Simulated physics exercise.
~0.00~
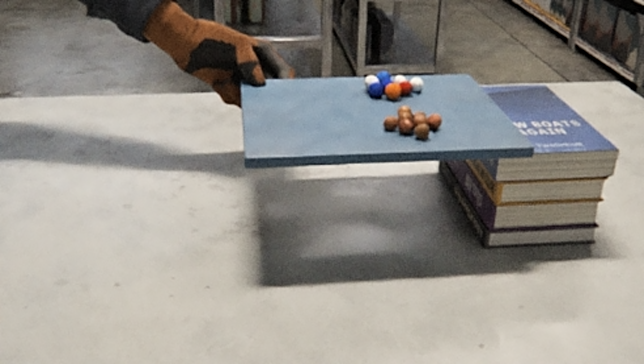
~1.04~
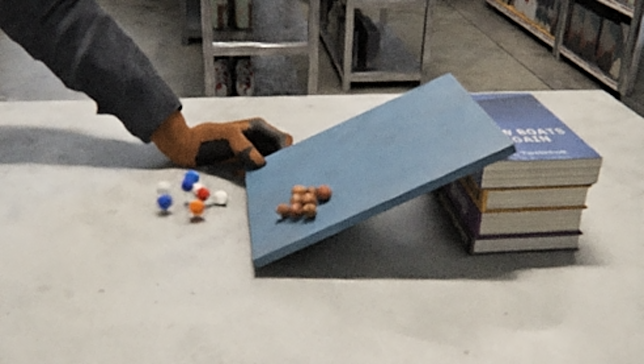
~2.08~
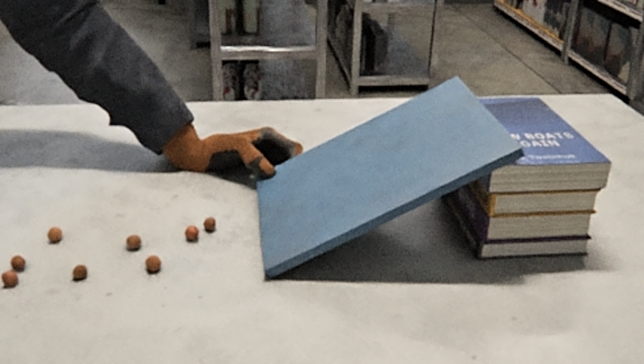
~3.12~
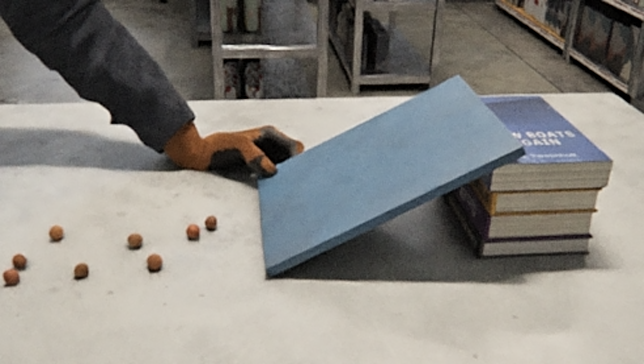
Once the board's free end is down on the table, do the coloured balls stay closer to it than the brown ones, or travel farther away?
The coloured balls travel farther. They roll off to the left and out of sight, while the brown balls come to rest on the table left of the board.
Gloved hand lowering a blue board's free end to the table, coloured balls rolling out of sight and brown ones stopping nearby.
